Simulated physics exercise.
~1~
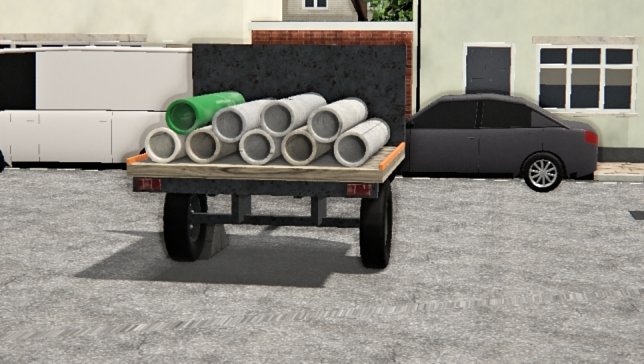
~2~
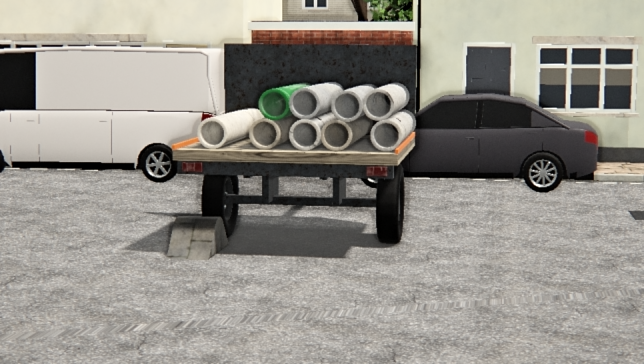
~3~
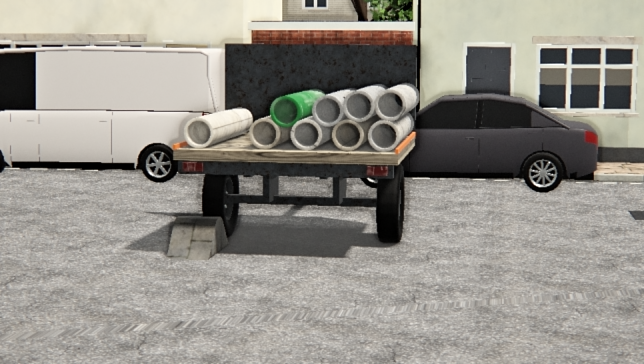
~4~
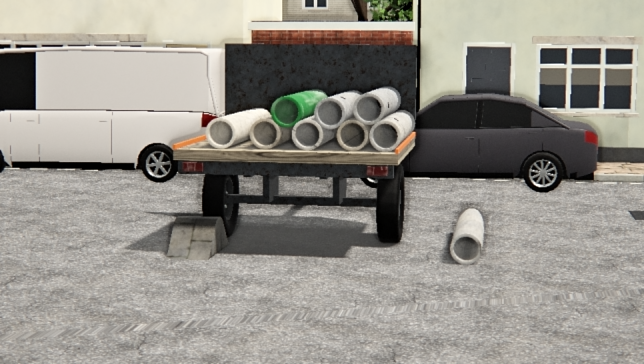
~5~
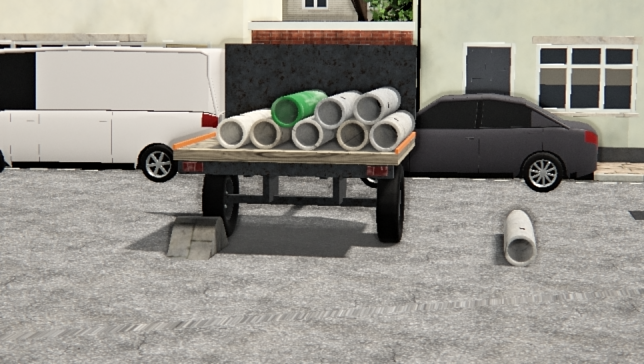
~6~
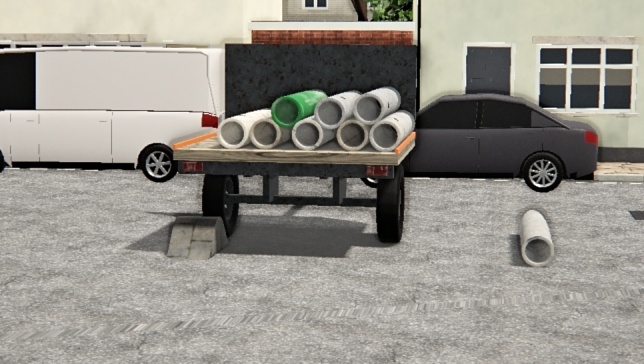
A flat trailer stacked with grey concrete pipes and one green one shifts right off a small hump and stops, its load rolling about; one grey pipe drops off, rolls right across the ground and comes to rest, while the green pipe settles on top of others aboard.
